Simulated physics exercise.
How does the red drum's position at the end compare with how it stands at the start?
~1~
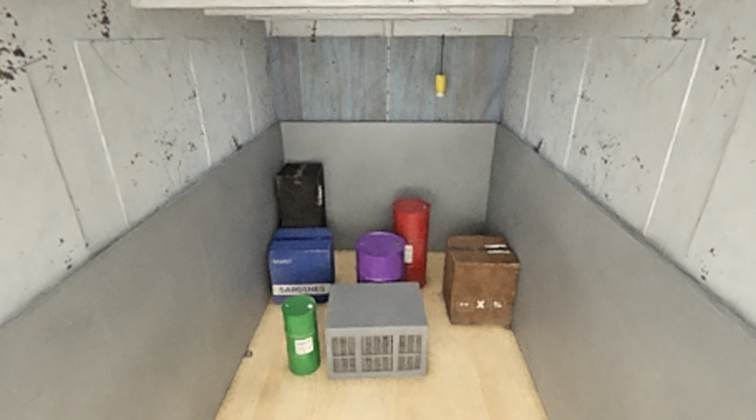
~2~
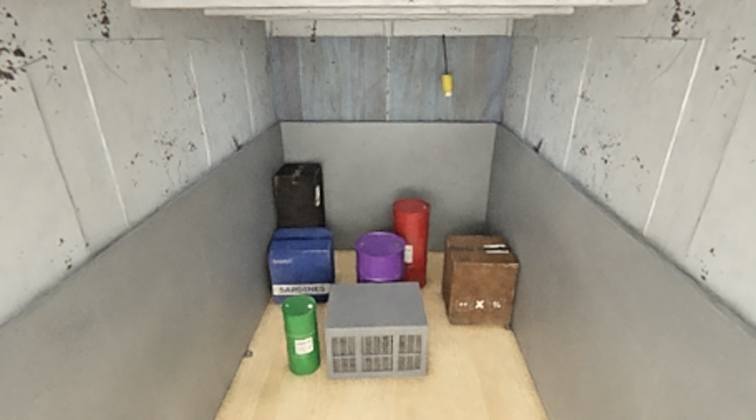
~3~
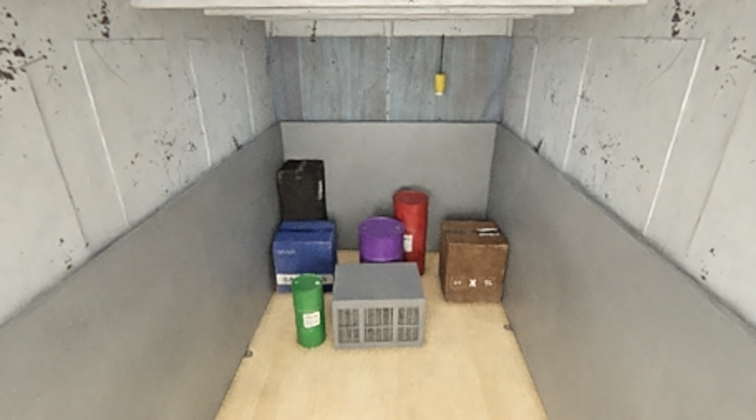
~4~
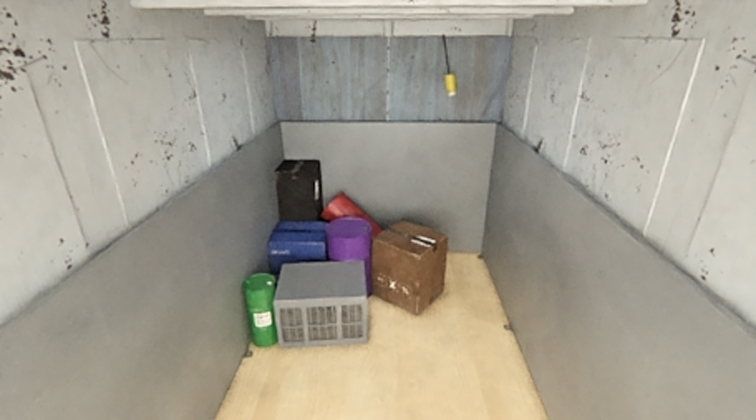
At the start the red drum stands upright, but by the end it is leaning over behind the purple drum and the brown box.
Seven loose items stand in the back of a van's load bay, seen from the rear looking towards the cab, with a yellow lamp hanging from a cord. A grey chest sits in front between a green canister and a brown box, with purple and red drums behind it and blue and black boxes on the left. The lamp swings while the load at first stays put. Then the items shift a little forwards, towards the cab. Next, most of the load slides left, bunching together, and the red drum ends up leaning behind the purple drum and brown box.
